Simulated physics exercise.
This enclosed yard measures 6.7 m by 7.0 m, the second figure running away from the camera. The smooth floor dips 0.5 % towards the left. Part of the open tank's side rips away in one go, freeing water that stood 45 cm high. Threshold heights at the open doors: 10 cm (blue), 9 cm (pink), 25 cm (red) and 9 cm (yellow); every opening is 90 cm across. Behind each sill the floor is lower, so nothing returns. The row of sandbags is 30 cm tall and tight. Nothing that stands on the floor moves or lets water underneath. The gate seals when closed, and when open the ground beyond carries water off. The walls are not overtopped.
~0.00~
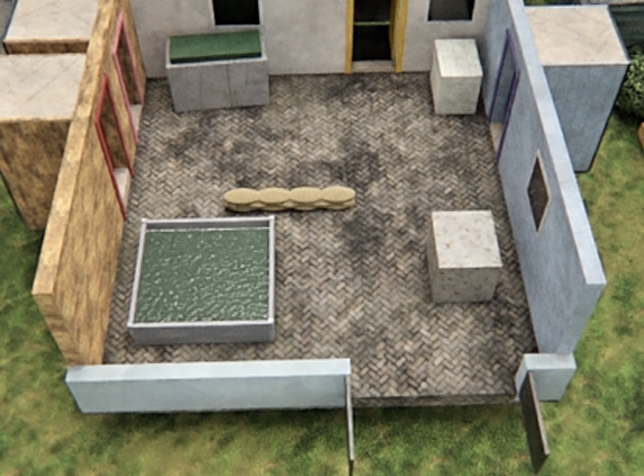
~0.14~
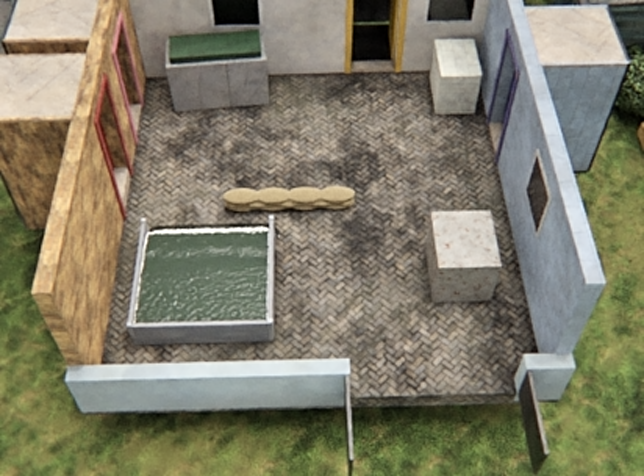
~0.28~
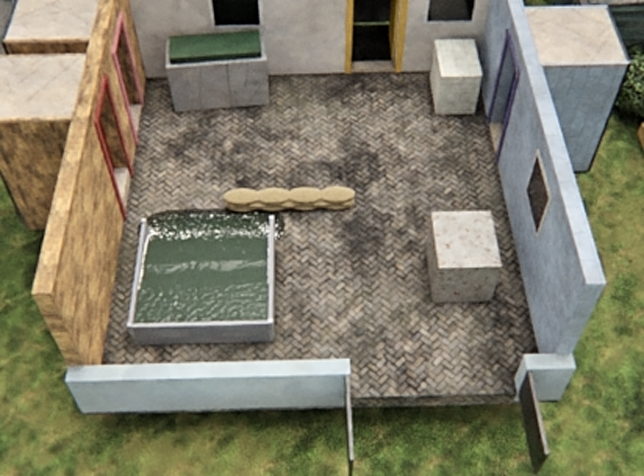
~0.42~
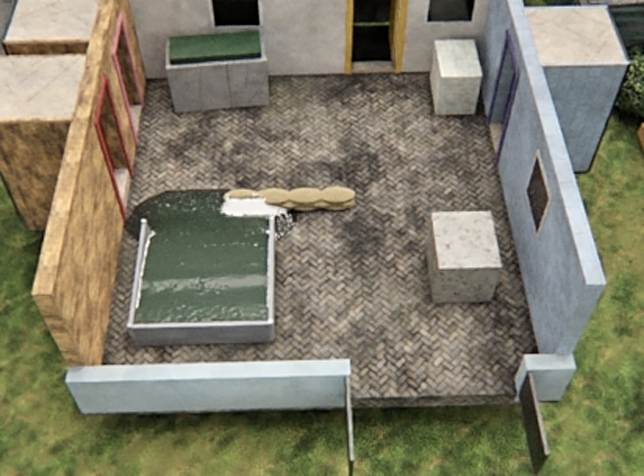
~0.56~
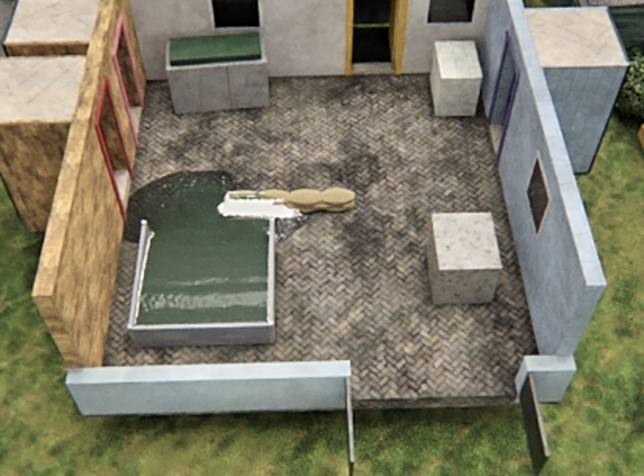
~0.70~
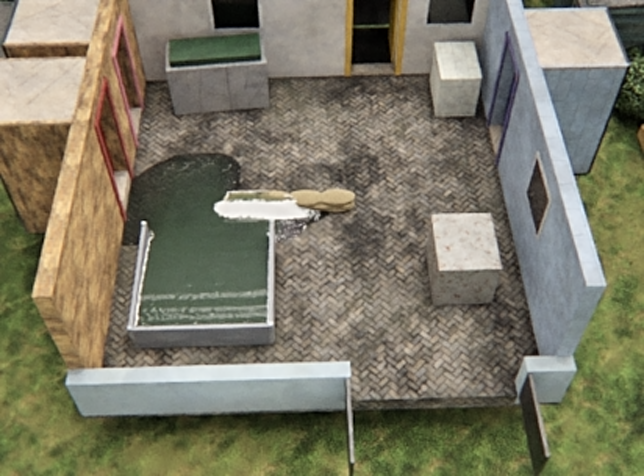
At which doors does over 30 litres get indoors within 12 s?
The water let in: At the blue door it keeps below the limit; at the pink door it passes the limit; at the red door it keeps below the limit; at the yellow door it stays under the limit.
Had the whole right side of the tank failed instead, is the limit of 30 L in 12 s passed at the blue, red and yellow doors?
Against that limit: Blue under, red below, yellow not over.
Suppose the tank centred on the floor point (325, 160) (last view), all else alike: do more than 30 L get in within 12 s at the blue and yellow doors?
Then: Blue not over, yellow over.
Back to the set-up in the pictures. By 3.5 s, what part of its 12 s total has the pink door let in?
About 15 per cent.
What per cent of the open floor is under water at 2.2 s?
Some 30 per cent of it.
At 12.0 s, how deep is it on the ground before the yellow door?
Roughly 6.5 cm deep.
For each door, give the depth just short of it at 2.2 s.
Depths in cm: Blue 0, pink 13, red 19, yellow 0.
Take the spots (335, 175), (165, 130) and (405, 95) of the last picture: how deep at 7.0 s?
In that order: 3, 8 and 6 cm.
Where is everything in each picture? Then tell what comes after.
In the first picture, still water, 45 cm deep, in the open tank at (205, 272).
In the second picture, the front is at a hidden place, 1.1 m from the gap on the open tank's far side; 0.4 m2 of floor is under water; 45 cm left at the back of the open tank.
In the third picture, the front is at a hidden place, 1.2 m from the gap on the open tank's far side; 1.2 m2 of floor is under water; 45 cm left at the back of the open tank.
In the fourth picture, the front is at (290, 212), 1.5 m from the gap on the open tank's far side; 2.1 m2 of floor is under water; 45 cm left at the back of the open tank.
In the fifth picture, water pours out on the open tank's far side and has run 1.8 m, to (308, 213); typically 7 cm deep outside, 44 cm at the open tank's back.
In the sixth picture, water pours out on the open tank's far side and has run 2.1 m, to (177, 160); typically 6 cm deep outside, 39 cm at the open tank's back.
After 1.4 s water covers 20 % of the floor and is deepest (31 cm) near (239, 221); blue door not reached, pink door 4 cm at the sill, 0 L in, red door 11 cm at the sill, 0 L in, yellow door not reached.
After 2.2 s water covers 30 % of the floor and is deepest (28 cm) near (146, 85); blue door not reached, pink door 13 cm at the sill, 1 L in, red door 19 cm at the sill, 0 L in, yellow door not reached.
After 3.5 s water covers 45 % of the floor and is deepest (34 cm) near (218, 83); blue door not reached, pink door 12 cm at the sill, 11 L in, red door 13 cm at the sill, 0 L in, yellow door not reached.
After 7.0 s water covers 75 % of the floor and is deepest (11 cm) near (146, 85); blue door 4 cm at the sill, 0 L in, pink door 10 cm at the sill, 81 L in, red door 10 cm at the sill, 0 L in, yellow door 4 cm at the sill, 0 L in.
After 12.0 s water covers 90 % of the floor and is deepest (7 cm) near (507, 214); blue door 5 cm at the sill, 0 L in, pink door 4 cm at the sill, 83 L in, red door 4 cm at the sill, 0 L in, yellow door 7 cm at the sill, 0 L in.
